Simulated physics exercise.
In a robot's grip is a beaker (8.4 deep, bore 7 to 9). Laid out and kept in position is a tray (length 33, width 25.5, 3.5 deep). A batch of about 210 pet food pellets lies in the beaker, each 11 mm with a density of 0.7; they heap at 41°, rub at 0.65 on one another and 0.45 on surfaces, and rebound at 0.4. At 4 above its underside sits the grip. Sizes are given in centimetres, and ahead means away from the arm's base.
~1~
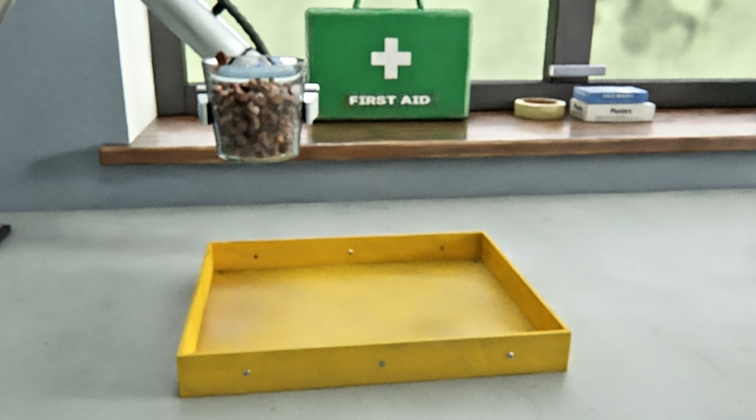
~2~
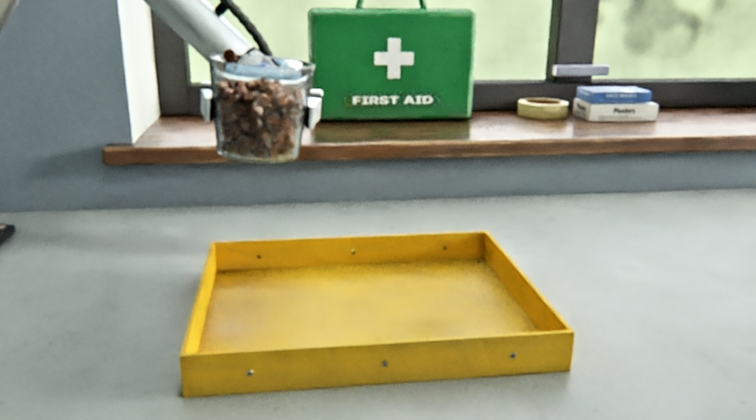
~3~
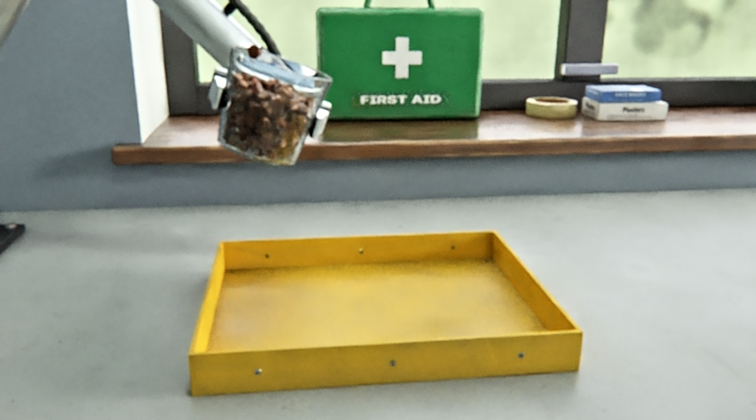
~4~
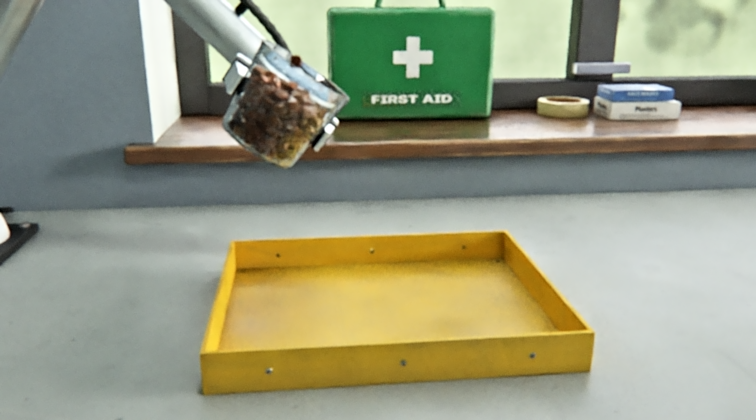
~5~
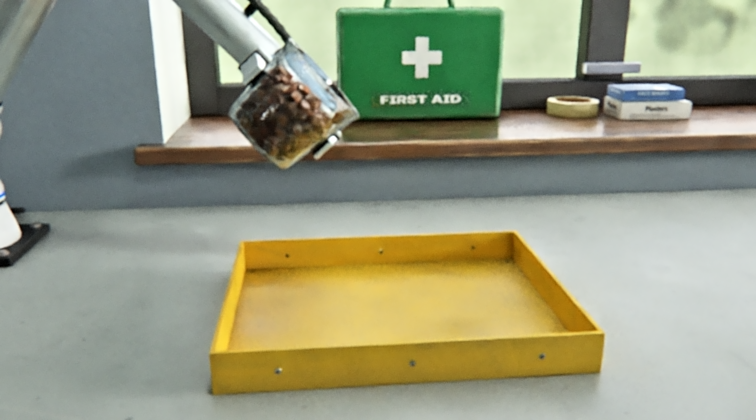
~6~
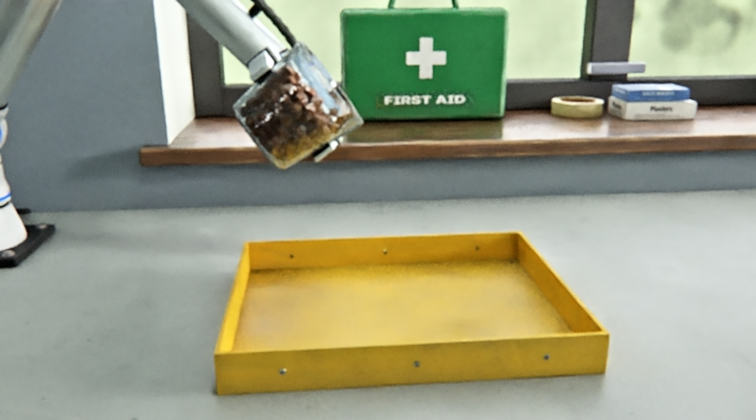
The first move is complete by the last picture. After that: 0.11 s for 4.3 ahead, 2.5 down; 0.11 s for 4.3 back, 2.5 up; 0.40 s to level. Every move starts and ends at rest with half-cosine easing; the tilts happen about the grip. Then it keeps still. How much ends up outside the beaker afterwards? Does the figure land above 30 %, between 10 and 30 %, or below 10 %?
The figure lands below 10 %.
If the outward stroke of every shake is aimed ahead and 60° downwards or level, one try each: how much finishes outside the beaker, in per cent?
Result: Approx. 0 % and 20 %, one try each.
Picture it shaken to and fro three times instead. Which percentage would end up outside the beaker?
Roughly 10 in a hundred.
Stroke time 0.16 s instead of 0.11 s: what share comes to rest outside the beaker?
Roughly 0 percent then.
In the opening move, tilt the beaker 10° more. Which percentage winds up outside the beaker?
It would be near 10 per cent.
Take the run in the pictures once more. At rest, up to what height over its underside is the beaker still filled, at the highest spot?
The top sits some 8.5 cm up.
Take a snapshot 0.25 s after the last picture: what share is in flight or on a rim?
My guess is some 3 in a hundred.
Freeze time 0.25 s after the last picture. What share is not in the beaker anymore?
About 5 per cent so far.
Then, 0.25 s after the last picture, tilted 53° forward, highest piece 24 above the table; 201 in the beaker, 7 in flight or on a rim.
Then, 0.50 s after the last picture, tilted 12° forward, highest piece 25 above the table; 198 in the beaker, 10 in the tray.
Then, 0.82 s after the last picture, level, highest piece 26 above the table; 198 in the beaker, 10 in the tray.
Then, 1.87 s after the last picture, level, highest piece 26 above the table; 198 in the beaker, 10 in the tray.
Final count, 198 in the beaker, 10 in the tray. That is 5 % outside the beaker.
